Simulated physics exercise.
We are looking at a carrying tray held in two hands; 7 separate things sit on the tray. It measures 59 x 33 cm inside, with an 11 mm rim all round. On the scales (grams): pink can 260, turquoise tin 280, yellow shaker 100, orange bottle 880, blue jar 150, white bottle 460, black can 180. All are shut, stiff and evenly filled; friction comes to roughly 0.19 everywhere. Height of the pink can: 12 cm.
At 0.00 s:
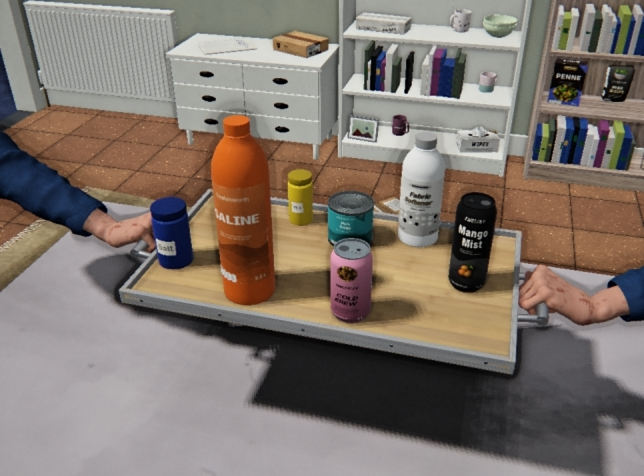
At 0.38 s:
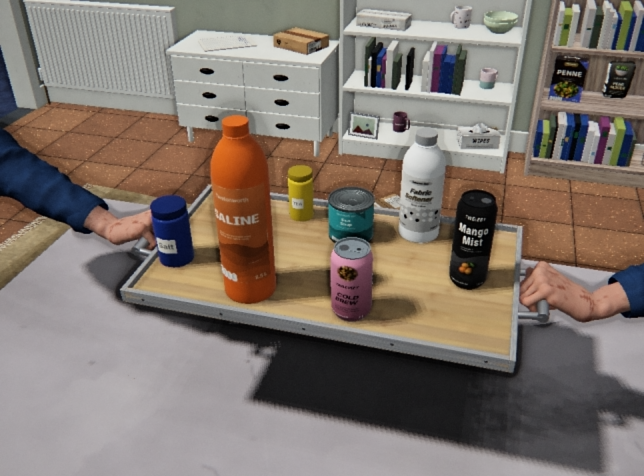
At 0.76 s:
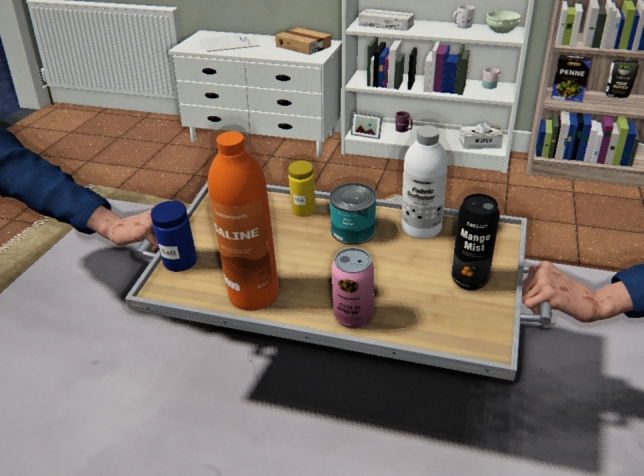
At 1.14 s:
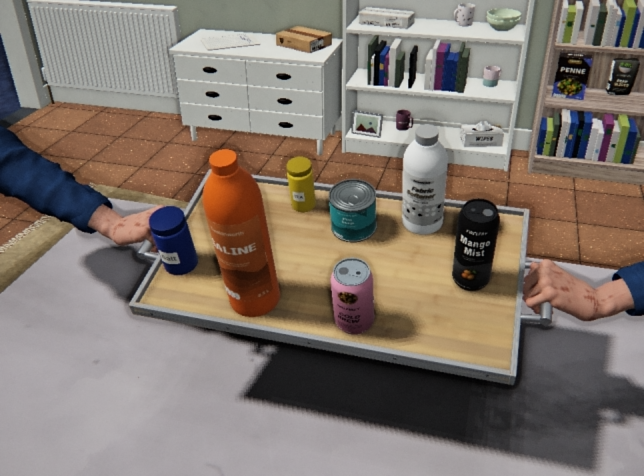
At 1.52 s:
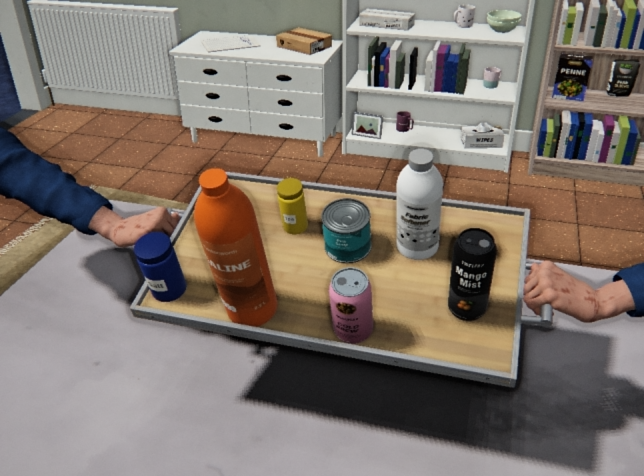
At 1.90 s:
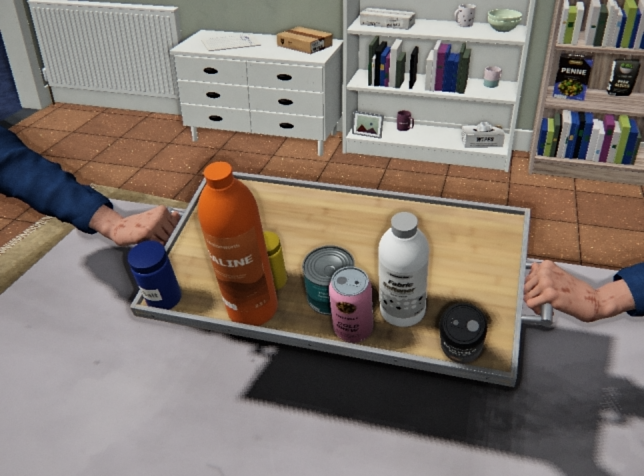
The clip shows two hands tilting a tray of seven containers toward the viewer; the white bottle, yellow shaker, turquoise tin and black can slide toward the near edge, while the blue jar shifts slightly nearer.
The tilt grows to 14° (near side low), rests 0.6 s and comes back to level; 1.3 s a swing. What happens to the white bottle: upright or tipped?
The white bottle topples.
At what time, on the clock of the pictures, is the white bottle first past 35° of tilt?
At about 2.2 s.
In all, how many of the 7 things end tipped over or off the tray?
In all, 2.
Around 2.10 s, tilt 14°, near edge down; black can now off the tray; white bottle tipped 16° against what carries it near (403, 309); yellow shaker shifted 19 cm.
Around 2.50 s, tilt 10°, near edge down; white bottle now off the tray; yellow shaker shifted 19 cm; turquoise tin shifted 21 cm.
Around 2.90 s, tilt 3°, near edge down; yellow shaker shifted 19 cm; turquoise tin shifted 21 cm; blue jar shifted 8 cm.
Finally (3.8 s), off the tray and tipped over, white bottle and black can; not toppled but over 5 cm from the start, turquoise tin, yellow shaker and blue jar; the other 2 still in place (within 5 cm).
